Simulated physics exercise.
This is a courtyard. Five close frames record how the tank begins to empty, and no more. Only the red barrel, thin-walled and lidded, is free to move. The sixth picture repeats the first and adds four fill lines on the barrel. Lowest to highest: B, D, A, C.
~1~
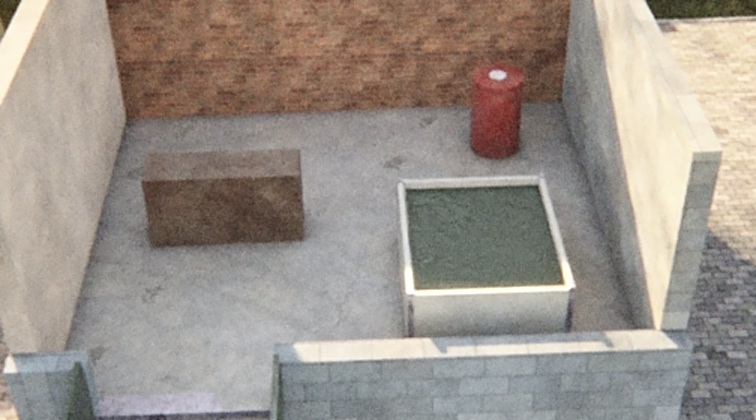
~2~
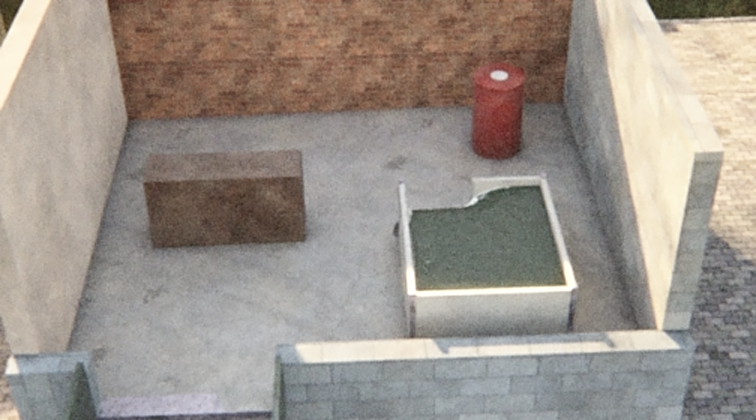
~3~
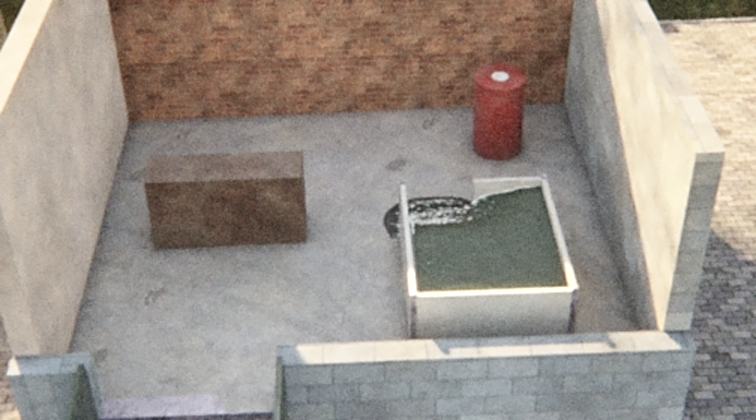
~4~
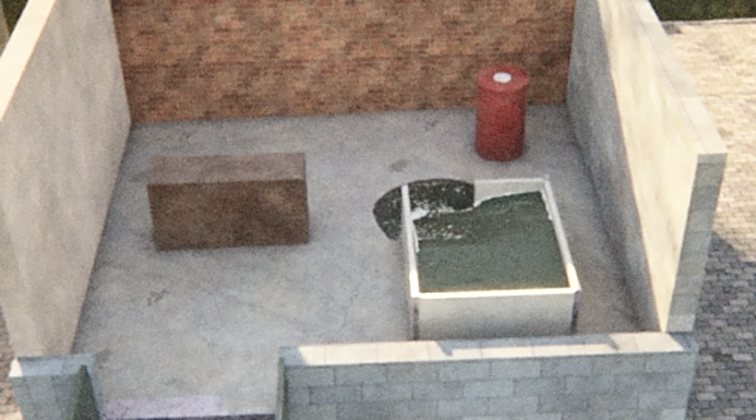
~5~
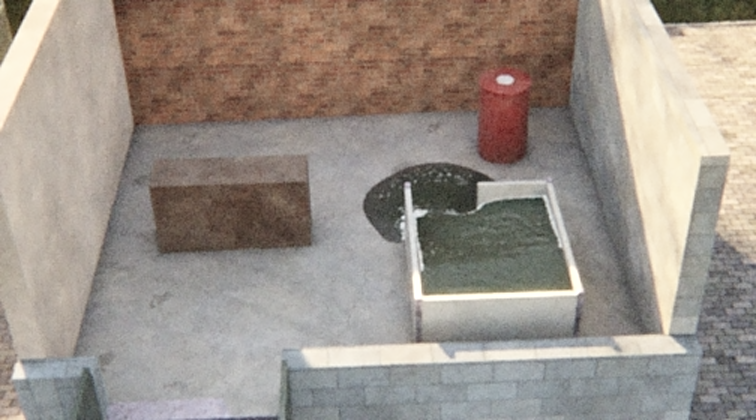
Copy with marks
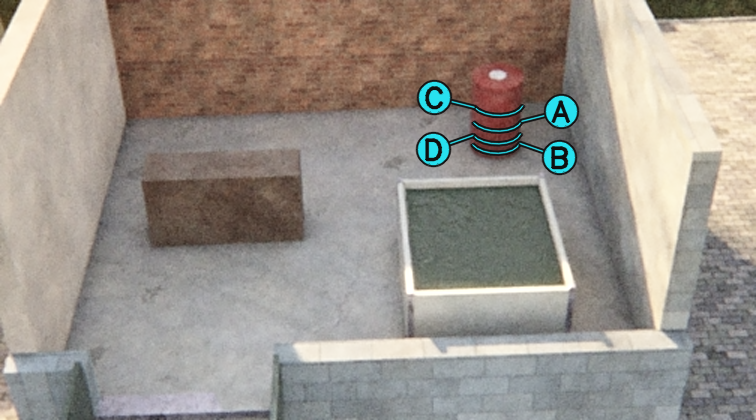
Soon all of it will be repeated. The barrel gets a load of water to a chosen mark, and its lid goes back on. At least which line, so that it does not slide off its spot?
Choose D.
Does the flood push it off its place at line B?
Yes, it does.
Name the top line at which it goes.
B it is.
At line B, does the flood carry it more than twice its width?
No.
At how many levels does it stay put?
Three of them.
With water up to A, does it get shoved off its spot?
No, that is safe.
In cyan, A at (499, 131); B at (498, 153); C at (500, 115); D at (498, 143); from the bottom up B, D, A, C.
With A, it does not move.
With B, it is pushed about half its own width away.
With C, it does not move.
With D, it does not move.
